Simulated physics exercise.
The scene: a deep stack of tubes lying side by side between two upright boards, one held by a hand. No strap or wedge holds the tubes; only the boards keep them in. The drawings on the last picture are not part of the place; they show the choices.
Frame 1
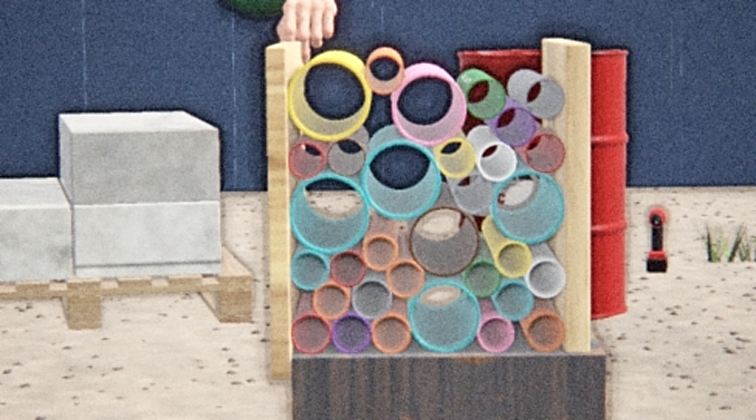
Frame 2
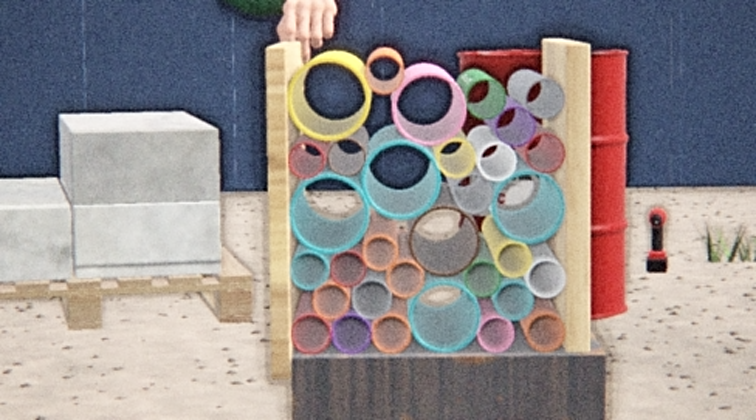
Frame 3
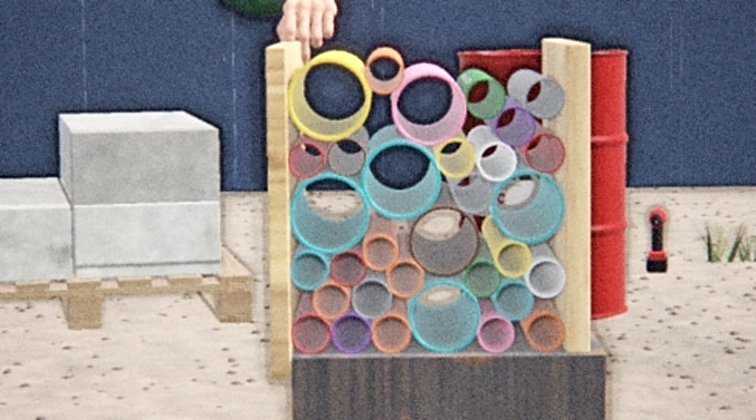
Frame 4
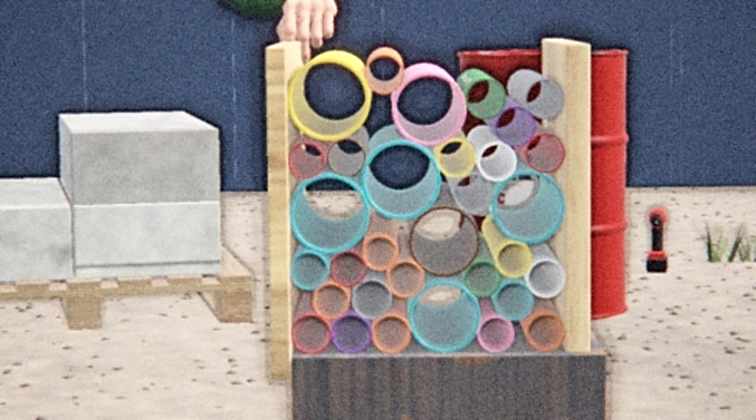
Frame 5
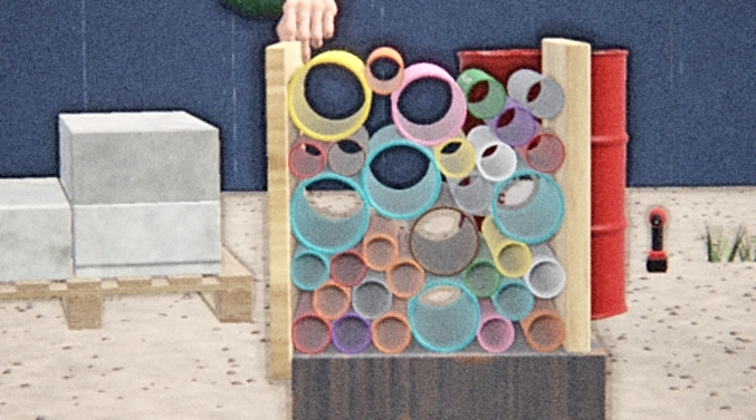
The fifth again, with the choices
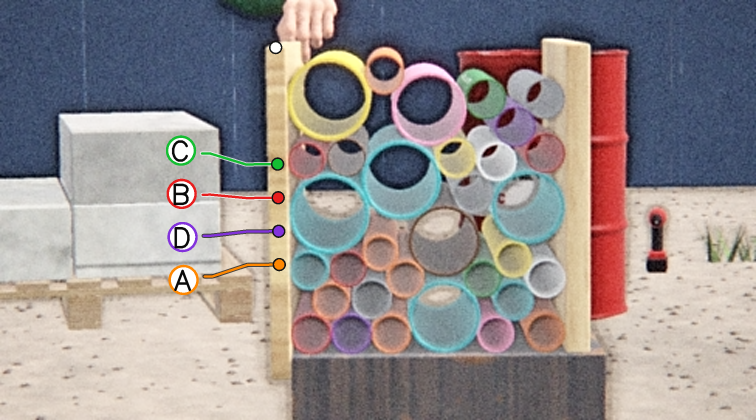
Many colourful tubes lie stacked with their open ends facing us between two upright pale wooden boards, in a sandy yard before a dark blue wall, seen straight on. Yellow, pink, turquoise, orange and grey rings sit above a dark wooden base, with pale blocks on a pallet at left and a red barrel behind at right. A hand rests atop the left board, and nothing visibly moves, the camera included.
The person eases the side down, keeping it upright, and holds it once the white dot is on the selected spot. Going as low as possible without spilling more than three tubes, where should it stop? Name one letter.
Mark D is as low as it can go.
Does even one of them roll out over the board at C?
At C: No.
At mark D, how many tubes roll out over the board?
With D, two.
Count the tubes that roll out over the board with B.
At B the number is two.
On the marked copy, A at (280, 265); B at (278, 198); C at (278, 164); D at (279, 231); the white dot at (276, 47).
Following D. Soon after the start, top of the board (287, 128).
Later, top of the board (289, 220).
In the end, top of the board (289, 230), two out over the board.
As for the rest, A more than three out over the board; B two out over the board; C none out over the board.
